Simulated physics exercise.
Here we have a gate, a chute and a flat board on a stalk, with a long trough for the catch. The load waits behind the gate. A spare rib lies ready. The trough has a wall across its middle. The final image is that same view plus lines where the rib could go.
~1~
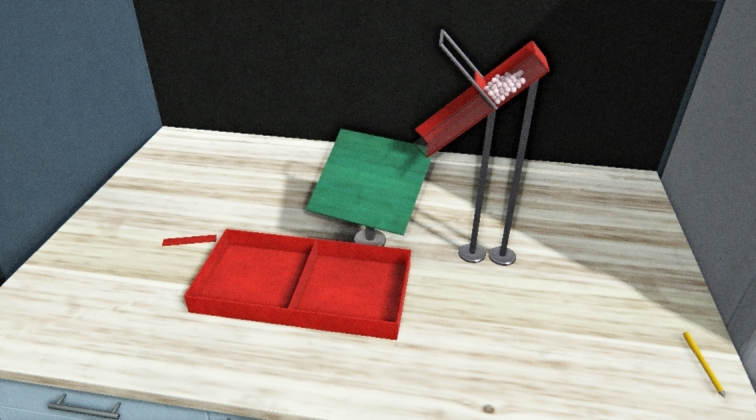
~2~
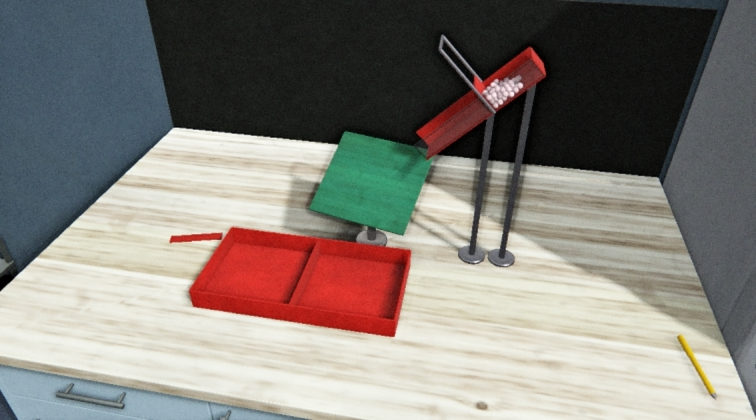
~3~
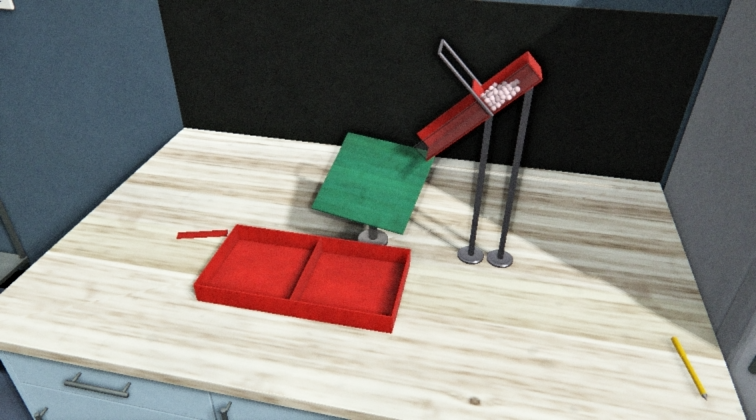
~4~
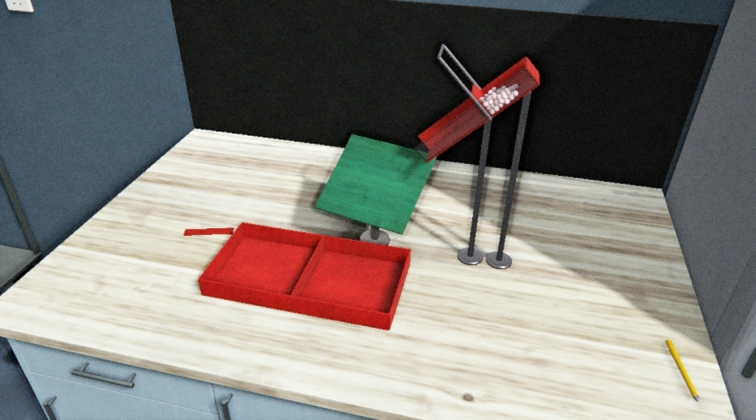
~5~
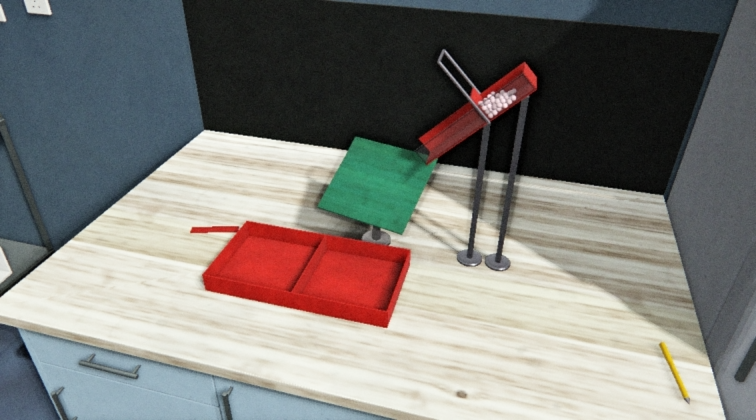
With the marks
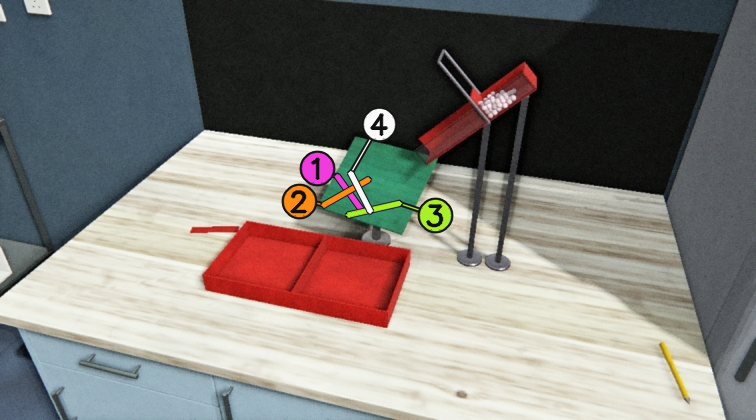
A red divided trough sits by a green board and loaded chute as the view shifts slightly.
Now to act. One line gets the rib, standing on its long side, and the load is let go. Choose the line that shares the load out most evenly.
Choose 2.
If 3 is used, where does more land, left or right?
More lands on the left.
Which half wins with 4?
More lands on the right.
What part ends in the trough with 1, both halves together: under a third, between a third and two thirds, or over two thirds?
Over two thirds.
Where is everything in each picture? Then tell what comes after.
Load behind the gate at (501, 89), sugar pearls; lip of the chute at (428, 150), sloping fairly steeply, in the first frame.
Middle of the board at (372, 180), tilted fairly steeply; middle of its low edge at (354, 222); of its high edge at (389, 141), in the second frame.
Front corners of the trough at (194, 285) and (392, 317); front end of its middle wall at (290, 300); gate still shut at (476, 88), in the third frame.
Middle of the load at (496, 100); lip at (428, 156), in the fourth frame.
Middle of the load at (494, 104); lip at (429, 158), in the fifth frame.
On the marked copy, line 1 from (337, 176) to (362, 210); line 2 from (368, 179) to (323, 205); line 3 from (399, 203) to (348, 215); line 4 from (350, 173) to (370, 211).
For line 1, of what is caught, a small part in the left half, nearly all in the right.
For line 2, of what is caught, about half in the left half, about half in the right.
For line 3, of what is caught, all in the left half, none in the right.
For line 4, of what is caught, a small part in the left half, nearly all in the right.
